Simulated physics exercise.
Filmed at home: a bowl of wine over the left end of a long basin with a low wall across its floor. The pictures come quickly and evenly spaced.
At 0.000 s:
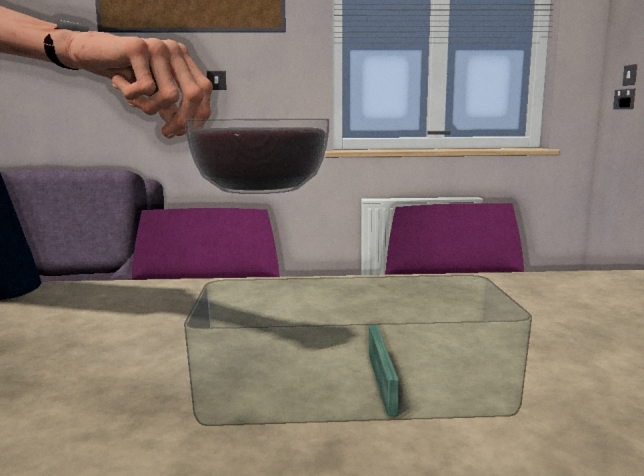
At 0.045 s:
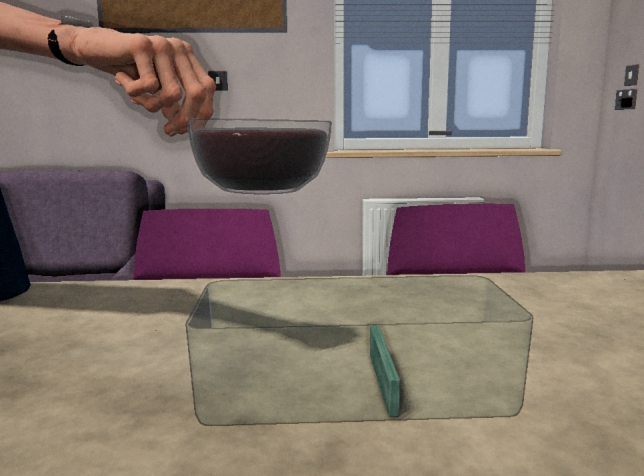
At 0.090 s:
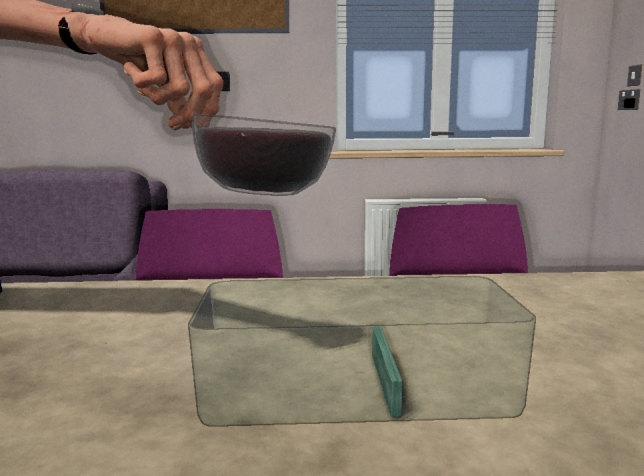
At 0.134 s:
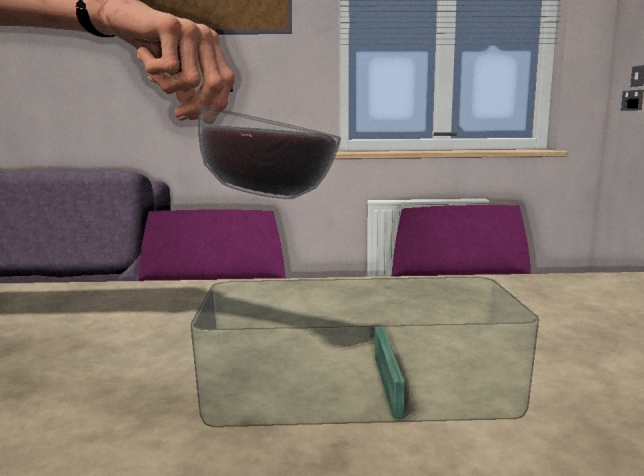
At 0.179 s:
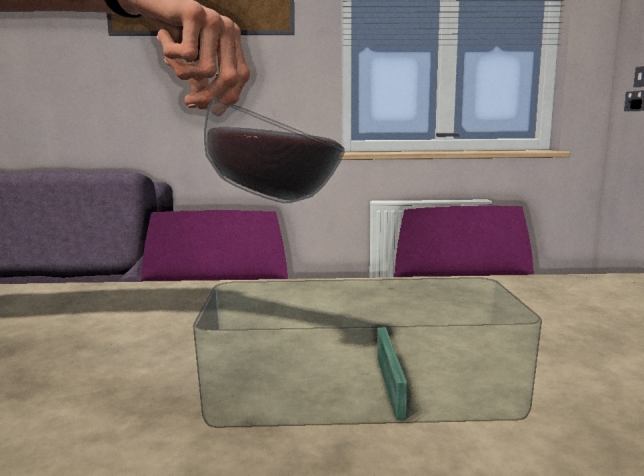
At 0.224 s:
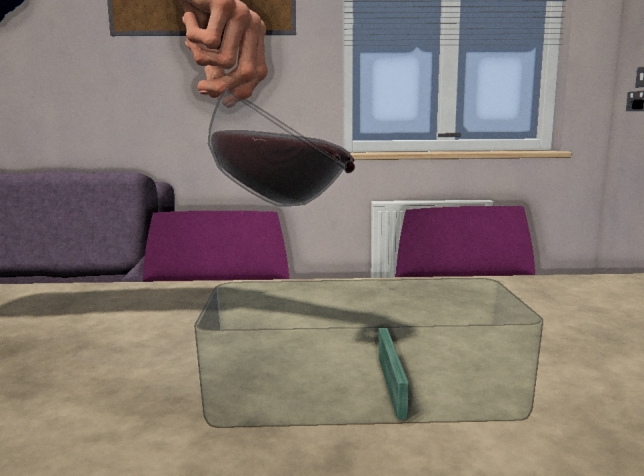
In a room with purple chairs, a hand held a glass bowl of dark red liquid above a clear basin with a small green wall, then steadily tilted it rightward until liquid reached the rim.
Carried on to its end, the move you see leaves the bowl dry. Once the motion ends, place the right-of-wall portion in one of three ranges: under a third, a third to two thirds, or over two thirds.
Seems the share right of the wall stays inside the range of a third to two thirds.
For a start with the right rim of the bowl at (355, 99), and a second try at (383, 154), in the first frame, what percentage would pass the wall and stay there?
It comes to 65 % the first time and 80 % the second.
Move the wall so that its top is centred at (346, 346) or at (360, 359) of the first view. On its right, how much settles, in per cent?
80 % and 65 %, roughly.
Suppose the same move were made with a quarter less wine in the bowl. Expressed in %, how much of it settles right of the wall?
Some 30 parts in a hundred.
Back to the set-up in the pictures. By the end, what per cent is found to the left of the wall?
Close to 55 per cent.
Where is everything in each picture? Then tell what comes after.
In the first frame, it leans 0°; its right rim is at (328, 121); the wine meets the walls at (192, 131) and (326, 130); the long basin's rim runs from (197, 304) to (507, 297); the wall's top is at (382, 350).
In the second frame, it leans 2°; its right rim is at (330, 123); the wine meets the walls at (195, 131) and (328, 132).
In the third frame, it leans 6°; its right rim is at (334, 130); the wine meets the walls at (198, 129) and (331, 135).
In the fourth frame, it leans 13°; its right rim is at (339, 139); the wine meets the walls at (204, 128) and (336, 138).
In the fifth frame, it leans 22°; its right rim is at (343, 152); the wine meets the walls at (210, 130) and (339, 145); 2 per cent is over the edge.
In the sixth frame, it leans 33°; its right rim is at (343, 167); the wine meets the walls at (213, 133) and (339, 156); 7 per cent is over the edge.
A moment on, the bowl is tipped on its side and 17 per cent is still to pour, 6 is left of the wall and 26 right of it.
Next, the bowl is tipped right over and 1 per cent is still to pour, 45 is left of the wall and 45 right of it.
Then the bowl is tipped right over and 0 per cent is still to pour, 52 is left of the wall and 42 right of it.
Later the bowl is tipped right over and 0 per cent is still to pour, 54 is left of the wall and 43 right of it.
At rest 54 per cent lies left of the wall, 43 right of it and 3 outside.
